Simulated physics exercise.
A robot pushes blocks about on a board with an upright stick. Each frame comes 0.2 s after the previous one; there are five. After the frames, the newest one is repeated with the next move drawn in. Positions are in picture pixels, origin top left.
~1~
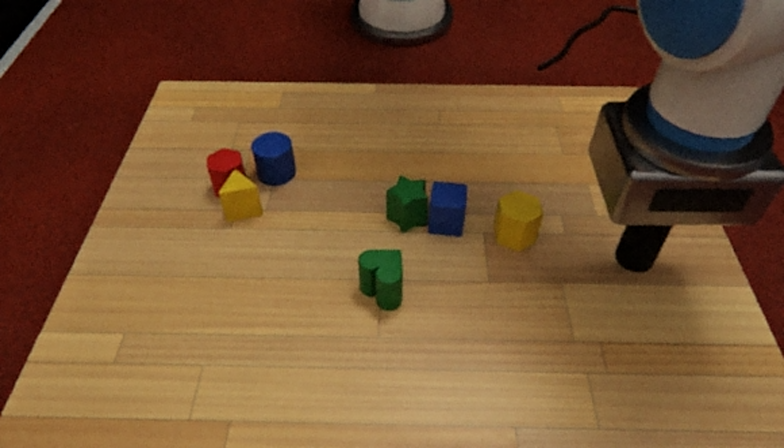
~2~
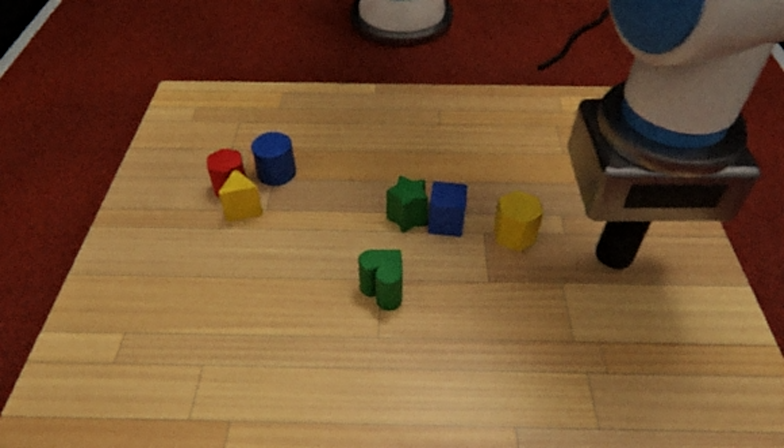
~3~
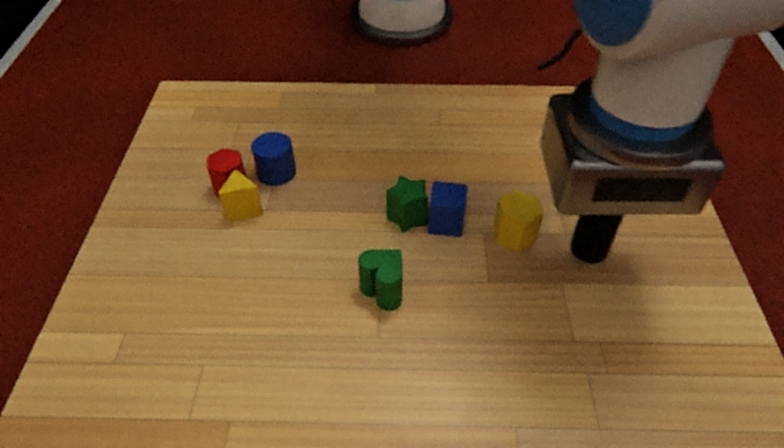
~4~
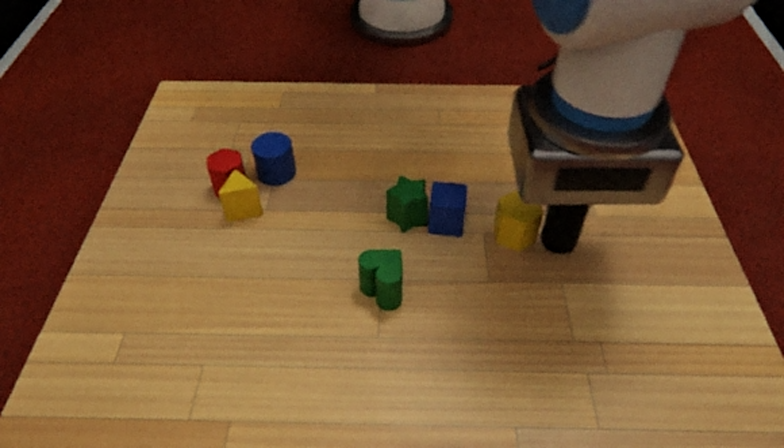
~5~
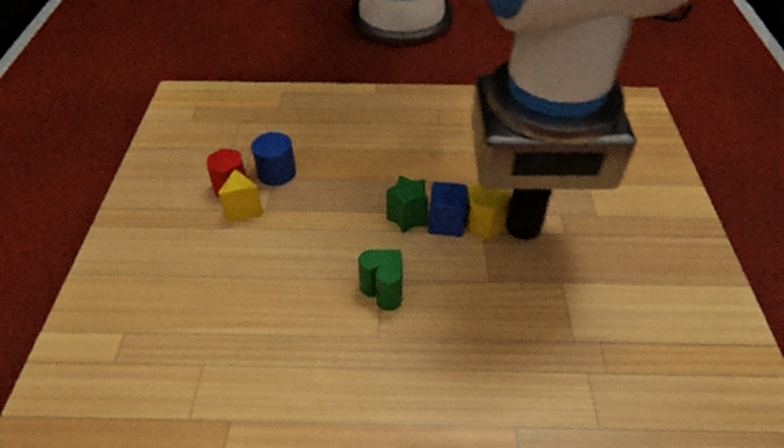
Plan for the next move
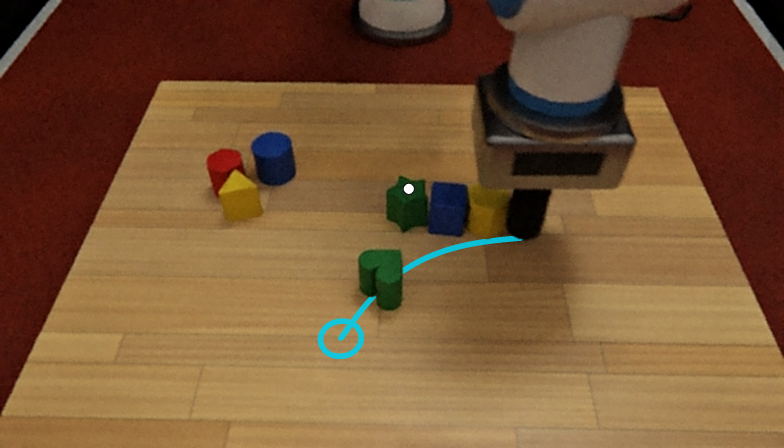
In the video, a robot arm moves an upright black stick leftward across a wooden board of colored blocks, then pushes the yellow hexagonal block left until it sits against the blue block beside the green star.
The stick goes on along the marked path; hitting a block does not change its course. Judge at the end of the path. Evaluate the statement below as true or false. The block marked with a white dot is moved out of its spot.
True.
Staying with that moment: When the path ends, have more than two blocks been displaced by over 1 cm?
It seems so.
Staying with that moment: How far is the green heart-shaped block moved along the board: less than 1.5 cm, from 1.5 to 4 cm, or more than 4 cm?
Moves over 4 cm.
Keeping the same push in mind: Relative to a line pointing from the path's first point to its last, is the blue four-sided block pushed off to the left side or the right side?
The right-hand side.
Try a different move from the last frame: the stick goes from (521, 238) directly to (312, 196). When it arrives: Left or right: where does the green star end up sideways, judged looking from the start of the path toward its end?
Toward the left.
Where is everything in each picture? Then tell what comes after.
In the first frame, lower end of the stick at (634, 258), tops of blocks, green heart-shaped block at (383, 263), green star at (409, 189), blue four-sided block at (449, 194), yellow hexagonal block at (521, 206).
In the second frame, stick at (614, 255), blocks as before.
In the third frame, stick at (589, 249), blocks as before.
In the fourth frame, stick at (558, 240), blocks as before.
In the fifth frame, stick at (524, 227), green heart-shaped block at (383, 263), green star at (409, 189), blue four-sided block at (449, 194), yellow hexagonal block at (489, 194).
The drawn path runs from (521, 238) via (450, 249) and (388, 282), ending at (341, 338); the dot is on the green star.
What follows on the original path. One third of the way, stick at (451, 238); green star at (385, 185); blue four-sided block at (421, 188); yellow hexagonal block at (460, 188), turned 65° clockwise.
Two thirds of the way, stick at (388, 272); green heart-shaped block at (359, 283); green star at (385, 185); blue four-sided block at (421, 188); yellow hexagonal block at (460, 188), turned 65° clockwise.
At the end, stick at (340, 328); green heart-shaped block at (304, 345); green star at (385, 185); blue four-sided block at (421, 188); yellow hexagonal block at (460, 188), turned 65° clockwise.
